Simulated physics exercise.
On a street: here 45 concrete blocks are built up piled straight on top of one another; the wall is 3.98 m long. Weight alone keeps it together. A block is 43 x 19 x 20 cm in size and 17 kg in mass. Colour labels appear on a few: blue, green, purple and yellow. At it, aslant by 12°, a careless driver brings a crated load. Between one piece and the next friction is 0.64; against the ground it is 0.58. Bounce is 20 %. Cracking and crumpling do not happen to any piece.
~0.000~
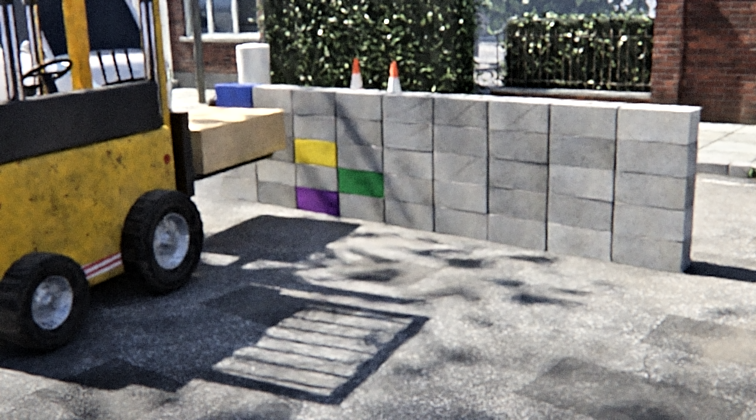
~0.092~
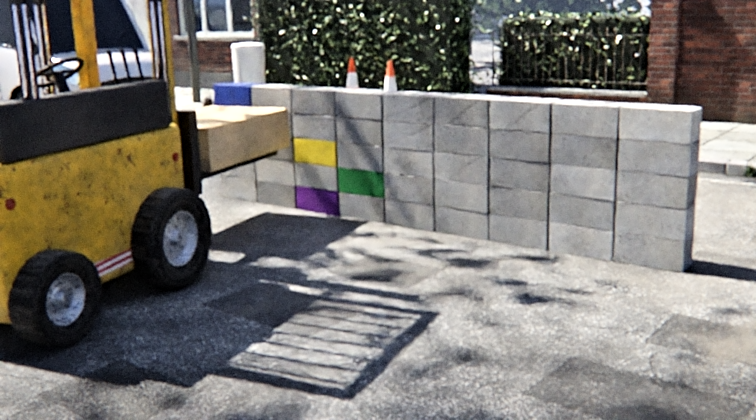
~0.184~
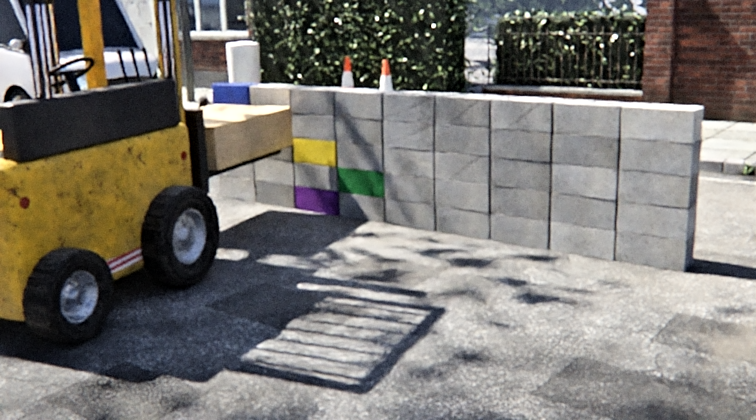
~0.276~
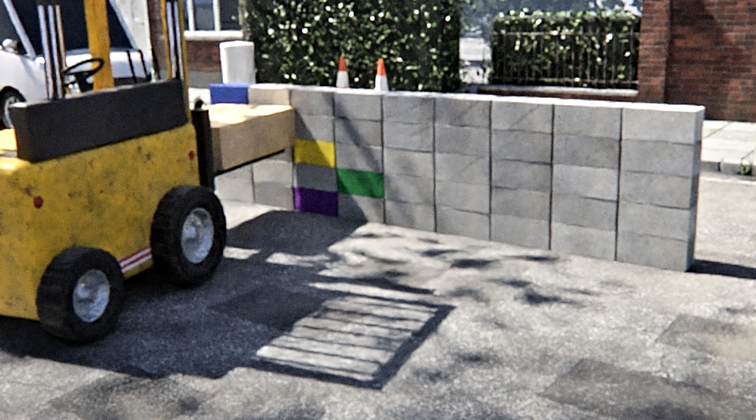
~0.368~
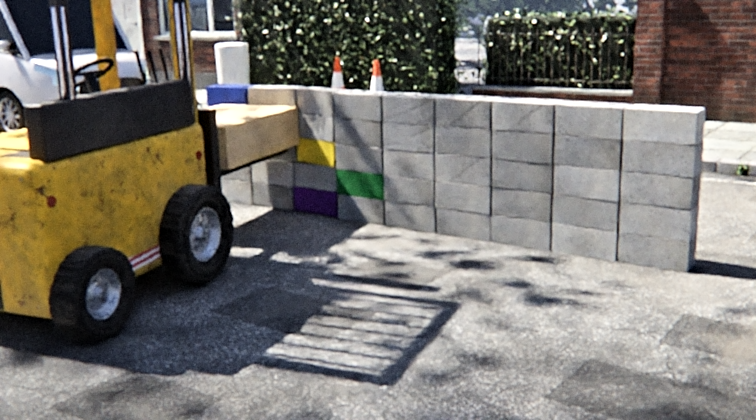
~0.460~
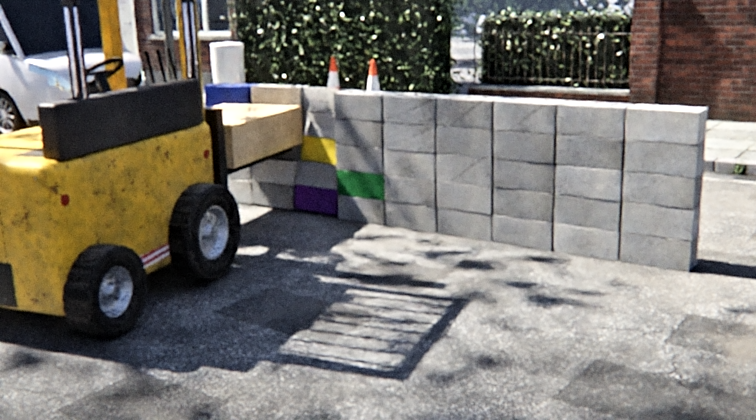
Yellow forklift carrying a crated load rolling right into a grey concrete block wall, slightly shifting and tilting blocks near its left end.
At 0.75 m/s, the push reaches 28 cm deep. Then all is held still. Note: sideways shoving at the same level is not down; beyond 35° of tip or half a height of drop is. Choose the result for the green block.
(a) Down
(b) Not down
b.
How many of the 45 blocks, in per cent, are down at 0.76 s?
By then 0 %.
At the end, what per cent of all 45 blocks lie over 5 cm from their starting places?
That comes to 35 in a hundred.
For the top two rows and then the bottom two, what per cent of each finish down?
30% and 30%.
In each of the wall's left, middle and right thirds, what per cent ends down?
I'd put it at 100 % left, 0 % middle and 0 % right.
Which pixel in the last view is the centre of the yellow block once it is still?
Somewhere around pixel (373, 186).
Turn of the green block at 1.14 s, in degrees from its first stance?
Tilt: Approx. 0°.
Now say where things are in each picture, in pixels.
In the first picture (each place is the centre of the face we see best; the camera moves round a little), load (278, 127) 19 cm short of touching; green block (361, 183); blue block (233, 98); purple block (317, 201); all as stacked.
Load (282, 125) 12 cm short of touching; green block (361, 183), in the second picture.
Load (286, 124) 49 mm short of touching; green block (361, 183), in the third picture.
Load (289, 124) 19 mm in; green block (360, 184), in the fourth picture.
Load (293, 124) 9 cm in; green block (360, 185); yellow block (315, 152) tilted 3°; steepest lean 3°, the block at (314, 177); 8 have shifted, in the fifth picture.
Load (296, 123) 16 cm in; green block (360, 185); yellow block (318, 150) tilted 9°; purple block (315, 200) tilted 9°; 14 have shifted, in the sixth picture.
By 0.58 s, none of the 45 blocks down, 15 disturbed; green block unmoved; yellow block tilted 17°.
By 0.76 s, 1 of the 45 blocks down; green block unmoved; yellow block tilted 35°.
By 0.96 s, 15 of the 45 blocks down; green block unmoved; purple block tilted 70°.
By 1.14 s, 15 of the 45 blocks down; green block unmoved; yellow block on its side.
When it is over (1.7 s), 15 of the 45 blocks down; green block unmoved; blue block on its side; purple block on its side. In pixels of the last frame, middles, green block near (367, 182), blue block near (316, 163).
